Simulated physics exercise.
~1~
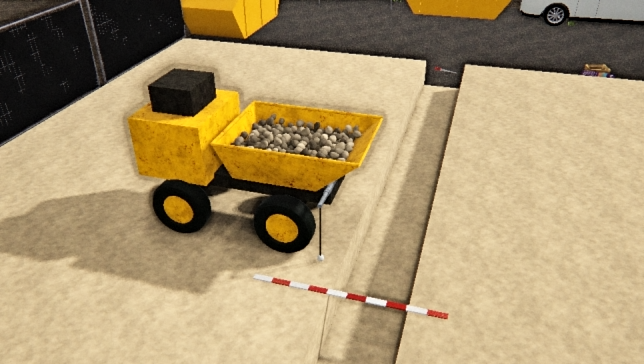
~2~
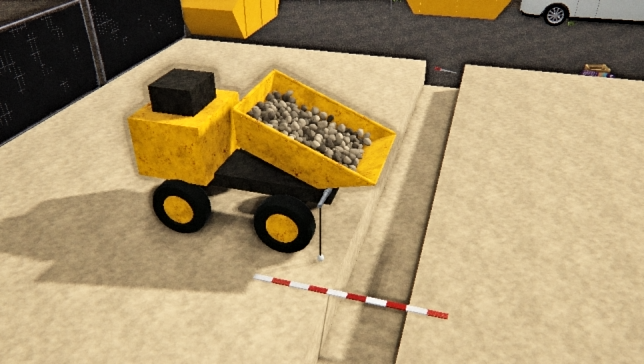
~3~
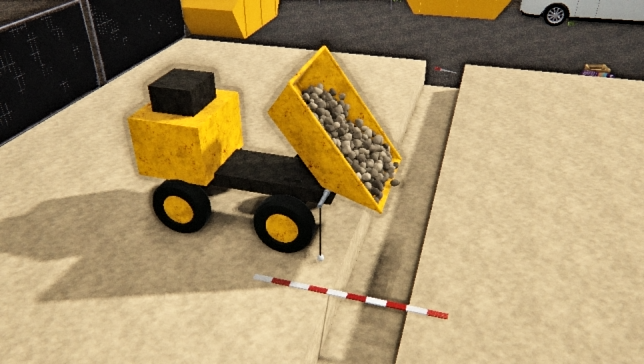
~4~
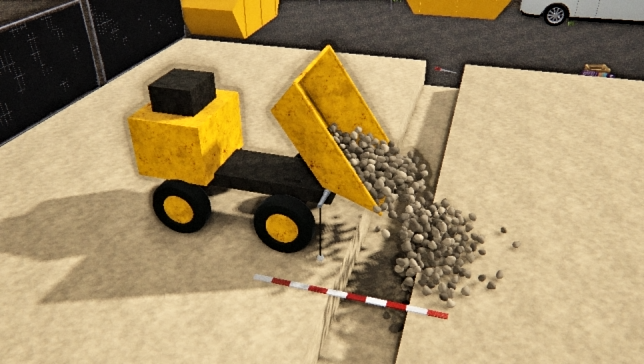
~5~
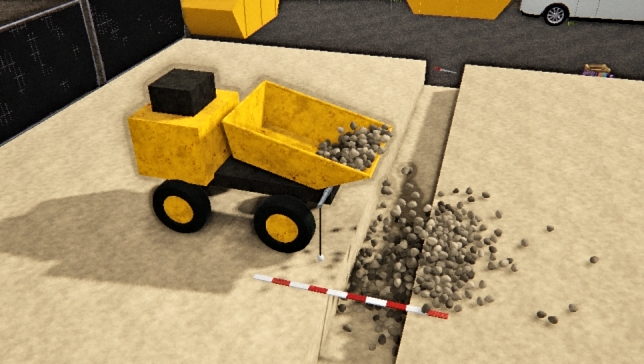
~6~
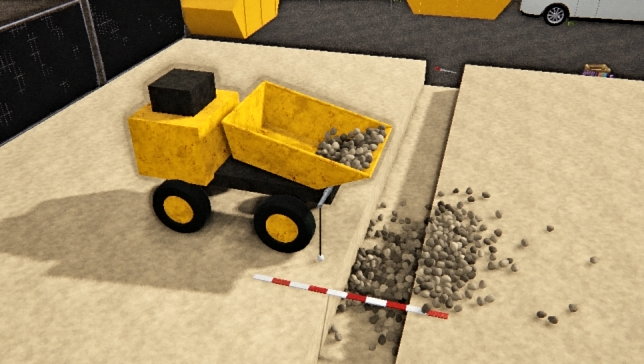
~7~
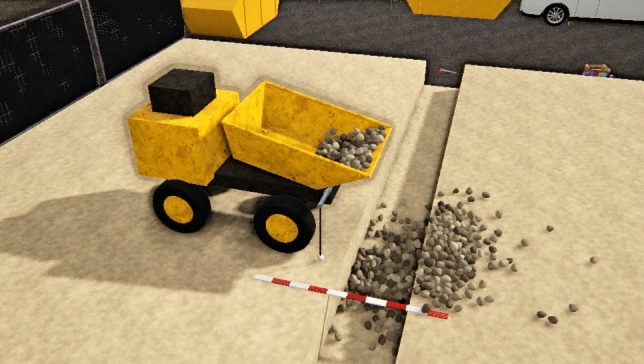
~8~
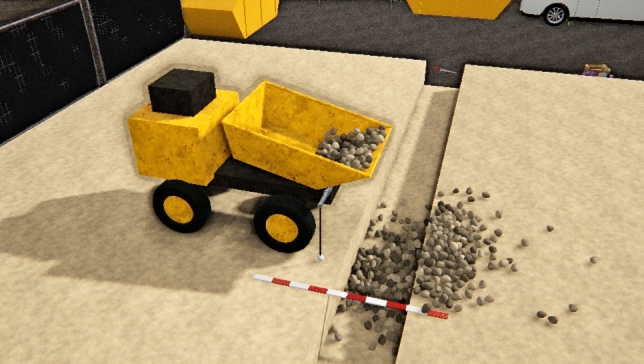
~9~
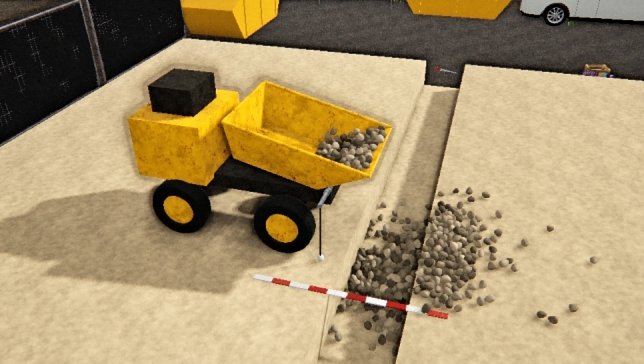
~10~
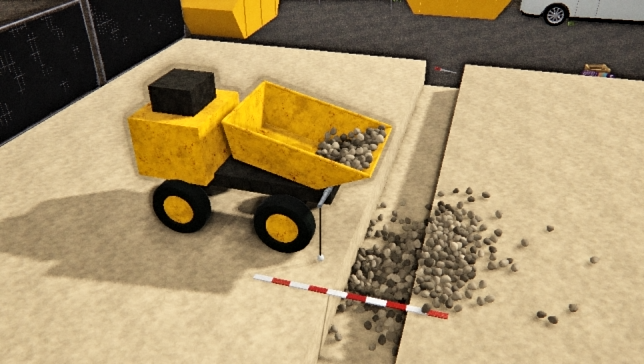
A yellow dumper tipped its skip steeply to the right and poured rounded stones into and across a narrow trench, then lowered the skip partway and stayed still, with some stones left inside, many in the trench and others scattered beyond it.
